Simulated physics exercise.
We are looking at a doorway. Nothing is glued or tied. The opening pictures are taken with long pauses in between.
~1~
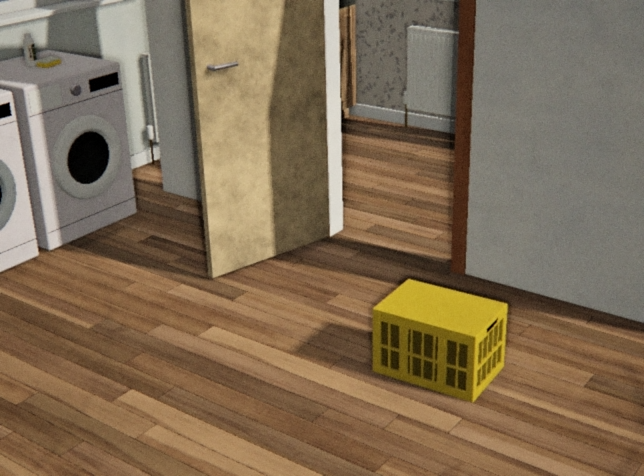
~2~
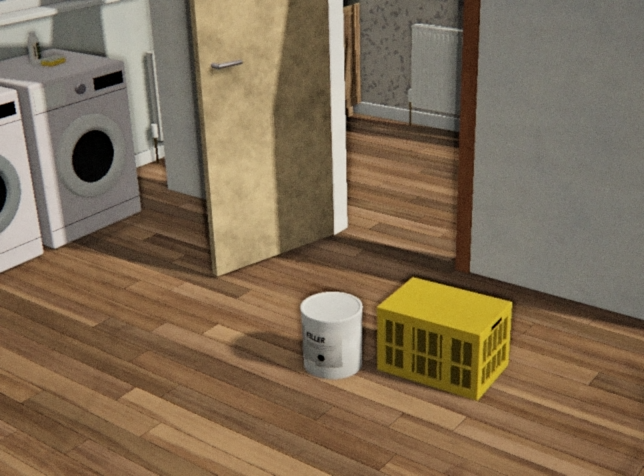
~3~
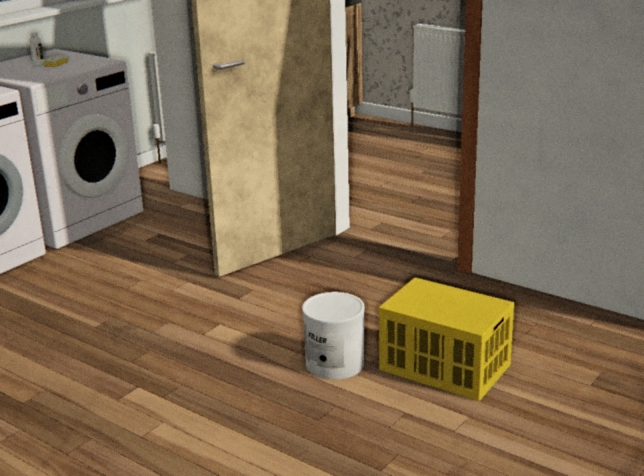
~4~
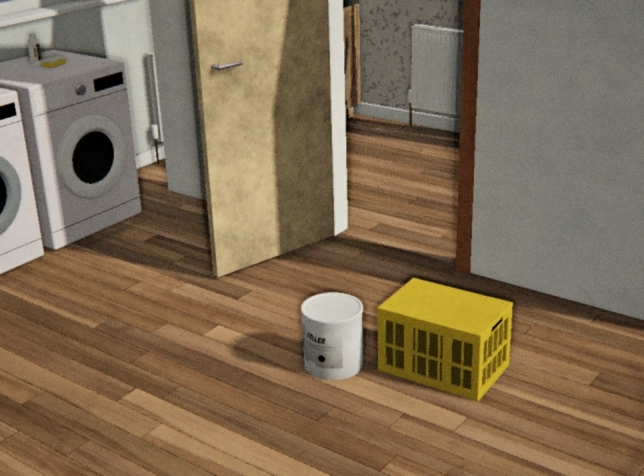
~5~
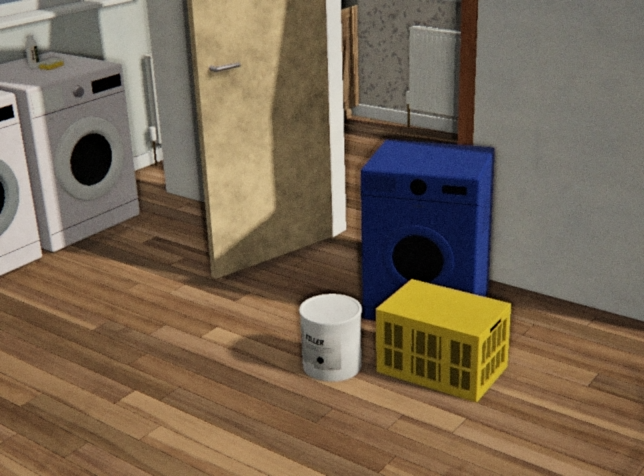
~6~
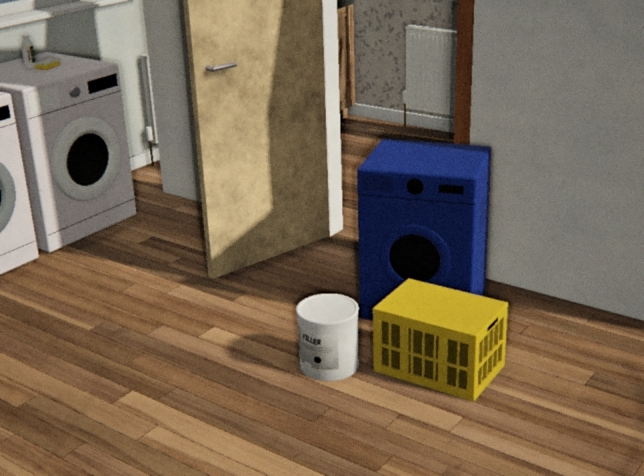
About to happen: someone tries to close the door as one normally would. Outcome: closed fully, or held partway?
Held partway.
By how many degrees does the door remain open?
The door ends up some 40° open.
Then, 0.60 s after the last picture, open by 89°.
Then, 1.00 s after the last picture, open by 66°.
Then, 1.30 s after the last picture, open by 47°.
At rest, open by 39°; all 3 in place. Seen from the same camera at the end, blue appliance near (427, 233).
